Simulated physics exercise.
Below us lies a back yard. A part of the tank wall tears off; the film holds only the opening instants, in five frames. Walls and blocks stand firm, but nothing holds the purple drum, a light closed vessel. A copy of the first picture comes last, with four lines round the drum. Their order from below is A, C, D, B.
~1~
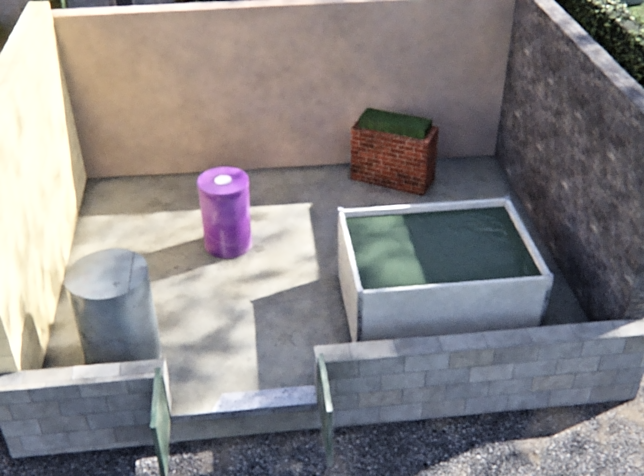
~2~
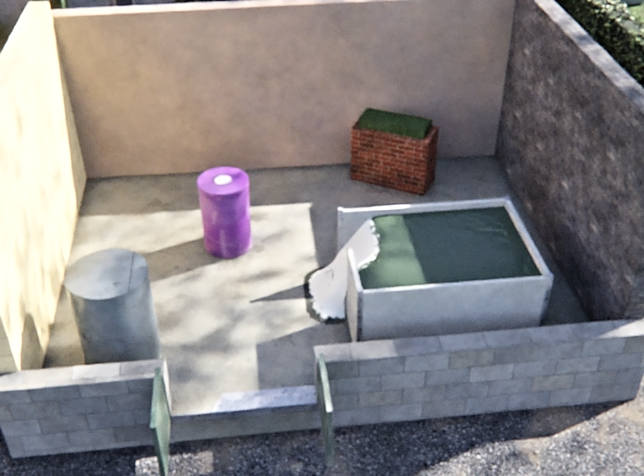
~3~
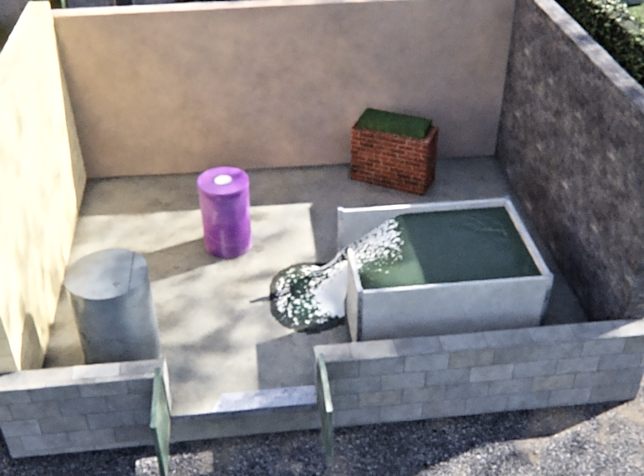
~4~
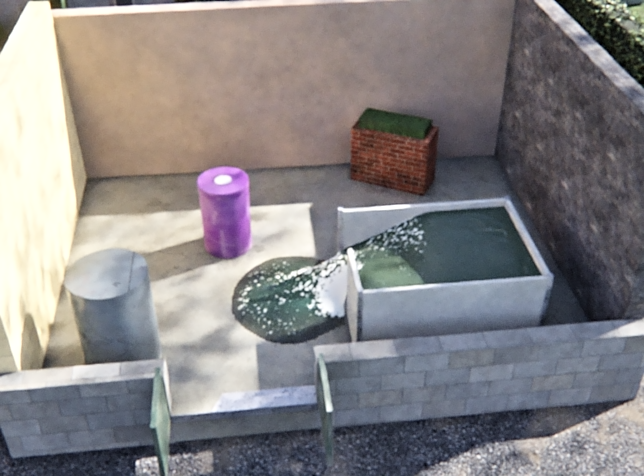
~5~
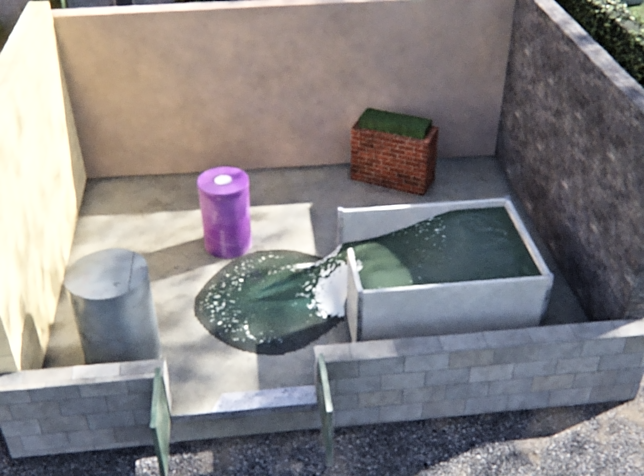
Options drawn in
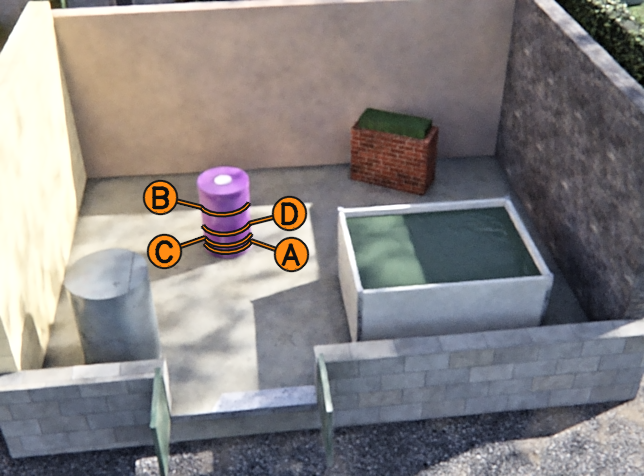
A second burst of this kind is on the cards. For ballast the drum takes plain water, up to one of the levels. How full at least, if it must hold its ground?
Mark D.
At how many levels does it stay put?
Two of the four.
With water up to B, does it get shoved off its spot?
No, that is safe.
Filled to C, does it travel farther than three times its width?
No, it does not.
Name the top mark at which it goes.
C.
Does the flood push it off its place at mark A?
Yes, it does.
In orange, A at (228, 252); B at (225, 214); C at (228, 245); D at (226, 234); from the bottom up A, C, D, B.
For mark A, it is pushed about 3 times its own width away.
For mark B, it does not move.
For mark C, it is pushed about its own width away.
For mark D, it does not move.
